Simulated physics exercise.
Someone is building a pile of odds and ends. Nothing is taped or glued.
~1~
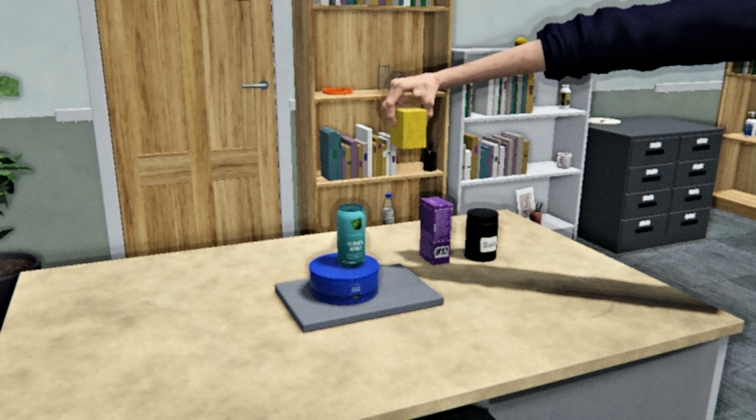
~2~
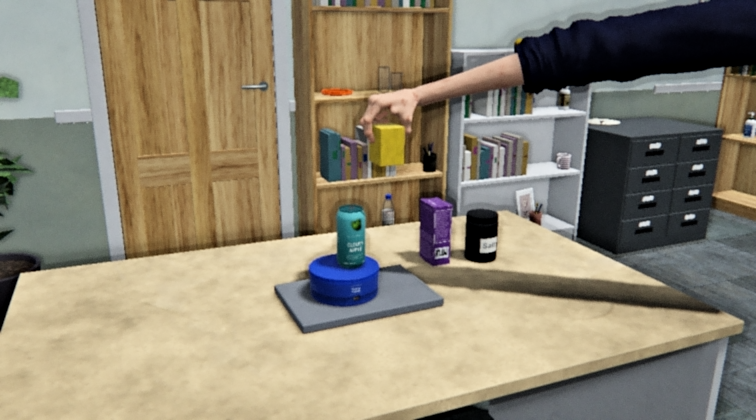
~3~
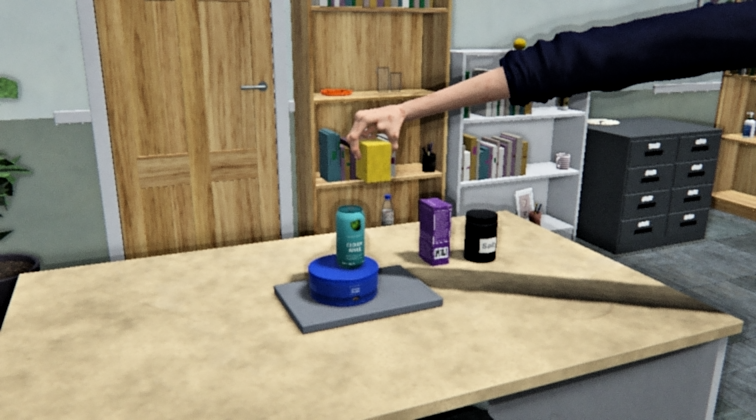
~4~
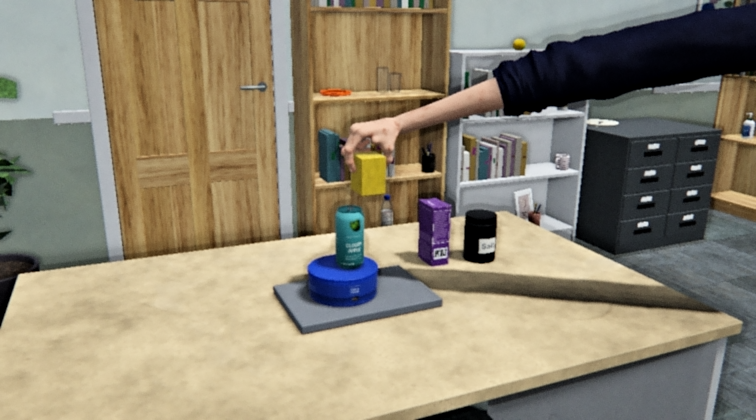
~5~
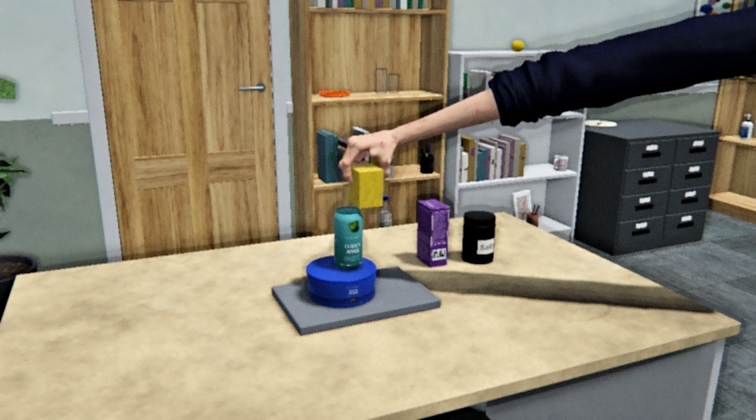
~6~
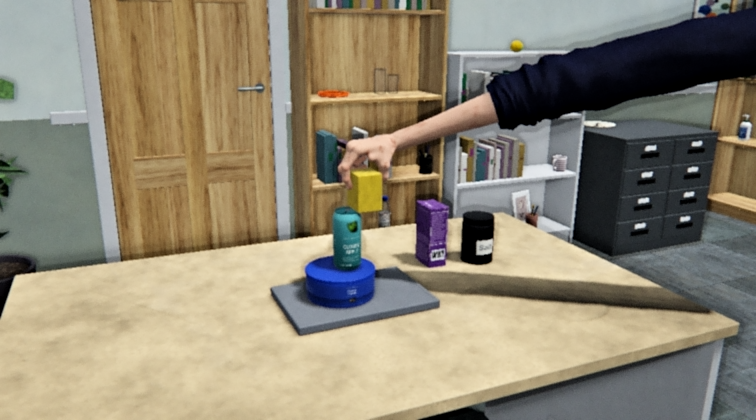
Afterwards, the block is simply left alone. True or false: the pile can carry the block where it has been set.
False.
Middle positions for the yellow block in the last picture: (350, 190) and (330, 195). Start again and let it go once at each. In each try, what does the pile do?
On the first release the pile stays intact, while on the second it caves in.
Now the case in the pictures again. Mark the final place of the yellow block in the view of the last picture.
I'd point to roughly (445, 276).
Then, 0.30 s later than the last frame, yellow block now fallen.
Then, 0.40 s later than the last frame, things are still on the move.
Then, 0.60 s later than the last frame, as before.
When it is over, fallen, yellow block; the other 5 as before. End places, in pixels of the last picture, yellow block near (446, 276). The pile loses its balance.
